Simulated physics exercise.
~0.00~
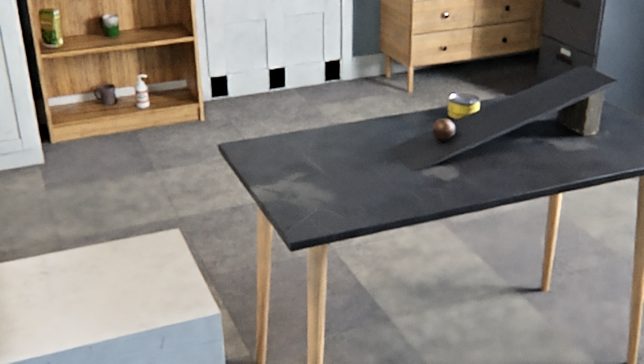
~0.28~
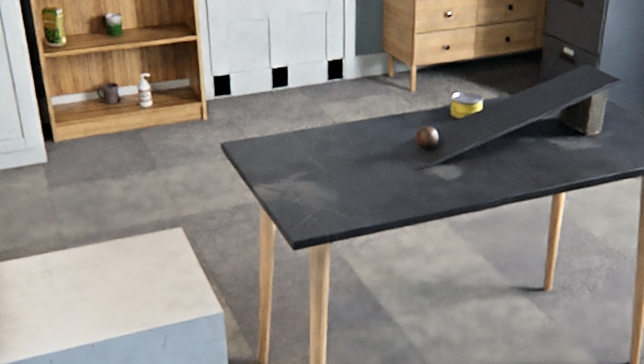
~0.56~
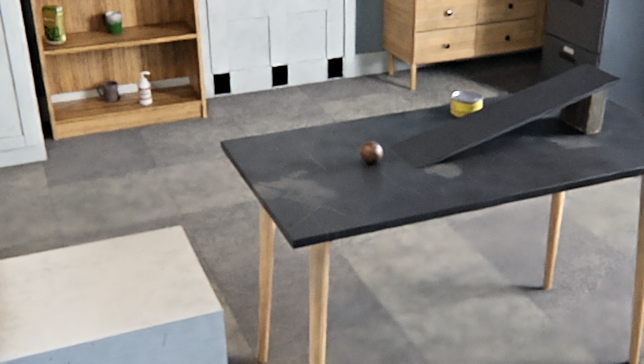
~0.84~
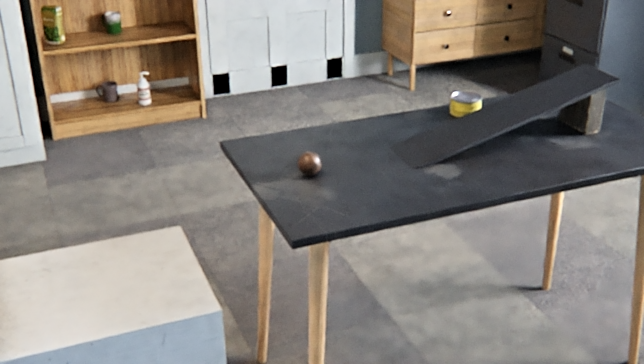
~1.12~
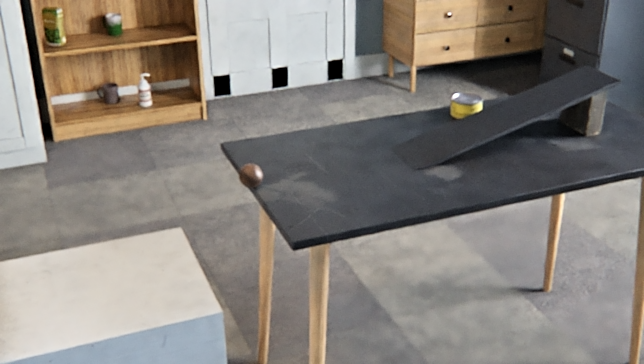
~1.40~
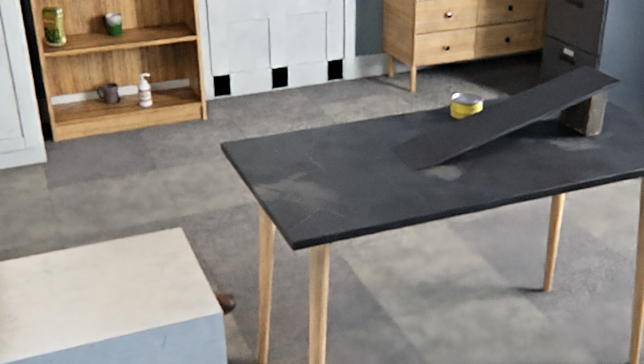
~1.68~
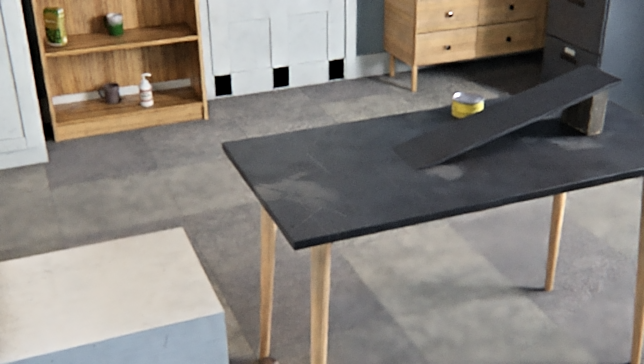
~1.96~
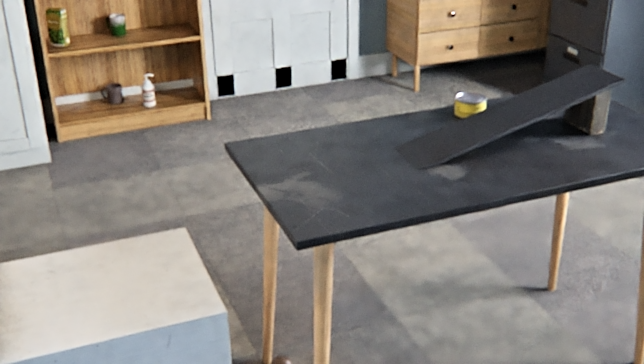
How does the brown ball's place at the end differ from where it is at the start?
At the start the brown ball is up on the ramp on the table. At the end it is farther left and much lower, down in the gap beside the pale block.
